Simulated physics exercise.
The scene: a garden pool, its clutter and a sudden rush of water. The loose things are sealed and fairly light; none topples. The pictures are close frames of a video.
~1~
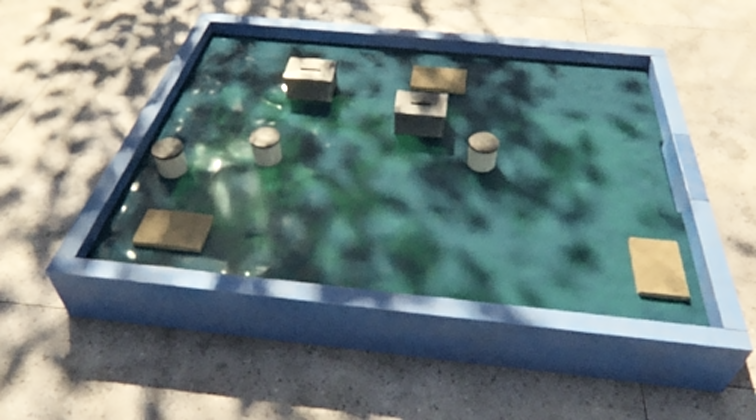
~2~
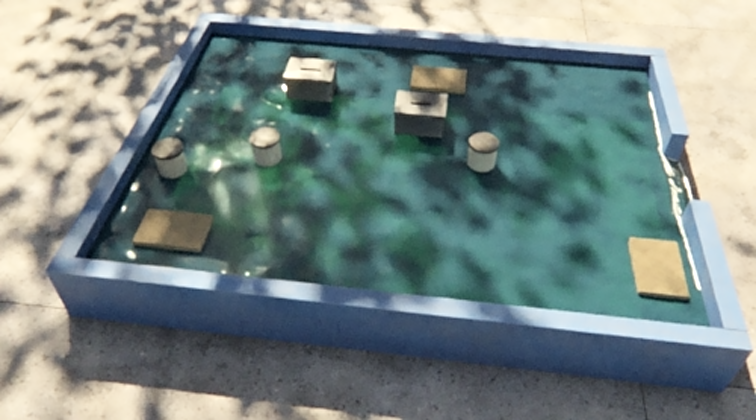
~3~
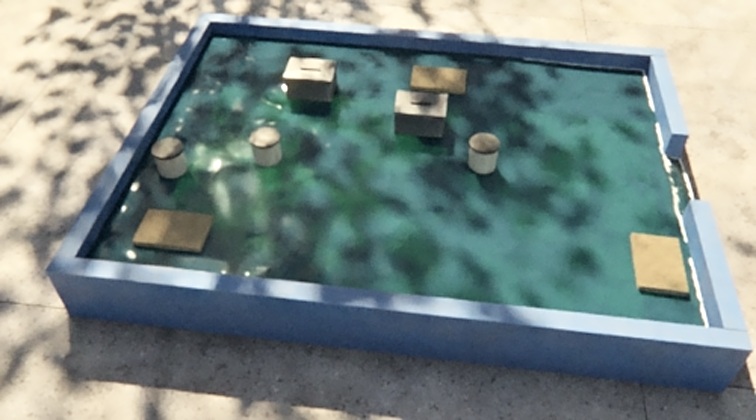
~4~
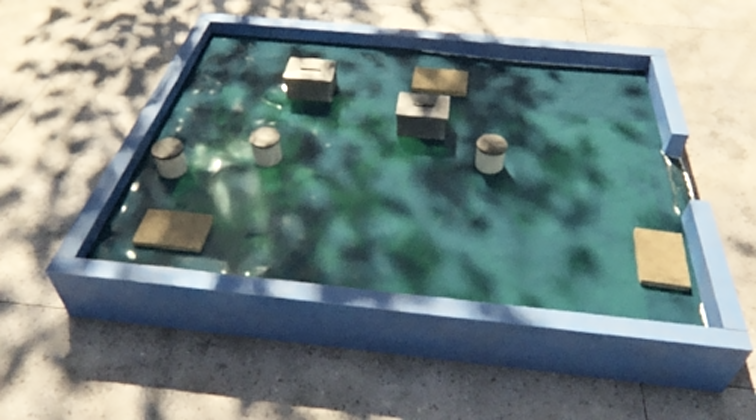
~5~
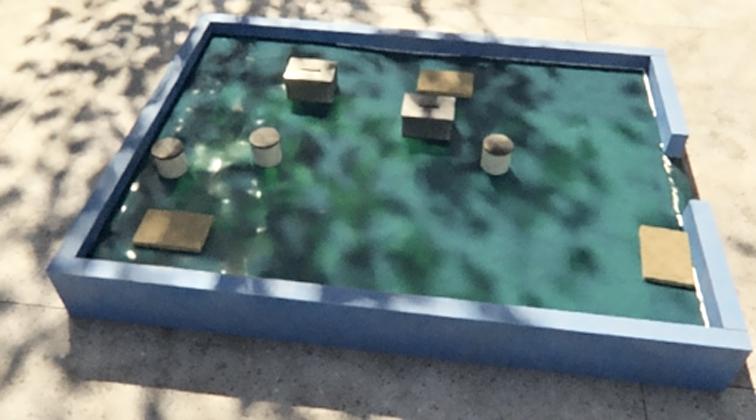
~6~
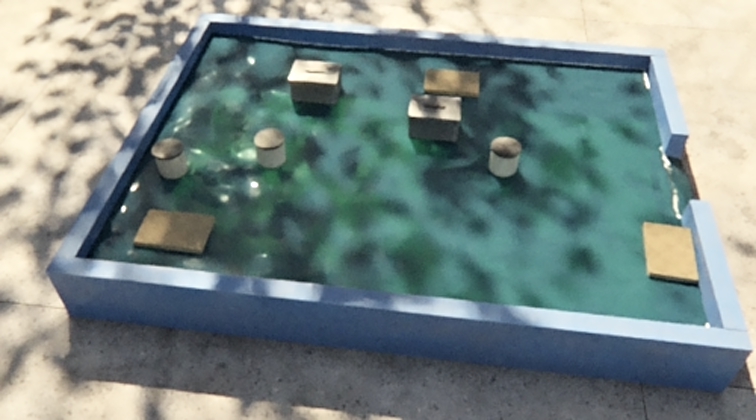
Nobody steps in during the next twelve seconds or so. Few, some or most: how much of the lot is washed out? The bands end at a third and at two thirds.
That comes to less than a third.
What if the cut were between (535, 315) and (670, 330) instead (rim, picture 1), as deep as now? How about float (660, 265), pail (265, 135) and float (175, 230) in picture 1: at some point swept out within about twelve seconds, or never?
One after the other: Through, inside, kept in.
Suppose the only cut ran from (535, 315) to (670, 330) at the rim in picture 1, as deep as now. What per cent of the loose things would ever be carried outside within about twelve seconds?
Roughly 20 per cent.
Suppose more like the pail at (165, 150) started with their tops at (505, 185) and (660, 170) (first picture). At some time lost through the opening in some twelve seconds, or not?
In turn: Through, washed out.
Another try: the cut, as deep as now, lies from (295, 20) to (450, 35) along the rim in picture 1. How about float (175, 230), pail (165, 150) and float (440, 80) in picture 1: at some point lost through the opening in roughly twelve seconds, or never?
In turn: Still in, stays, out.
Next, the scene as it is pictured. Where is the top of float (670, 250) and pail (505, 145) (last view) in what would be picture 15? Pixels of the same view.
Around (665, 199) and (558, 153).
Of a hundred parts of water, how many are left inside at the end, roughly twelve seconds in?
Some 72 per cent.
A moment on, 0 of 8 are out; 8 afloat.
Next, 0 of 8 are out; 8 afloat.
Later, 1 of 8 are out; 7 afloat.
In the end, 2 of 8 are out; 6 afloat.
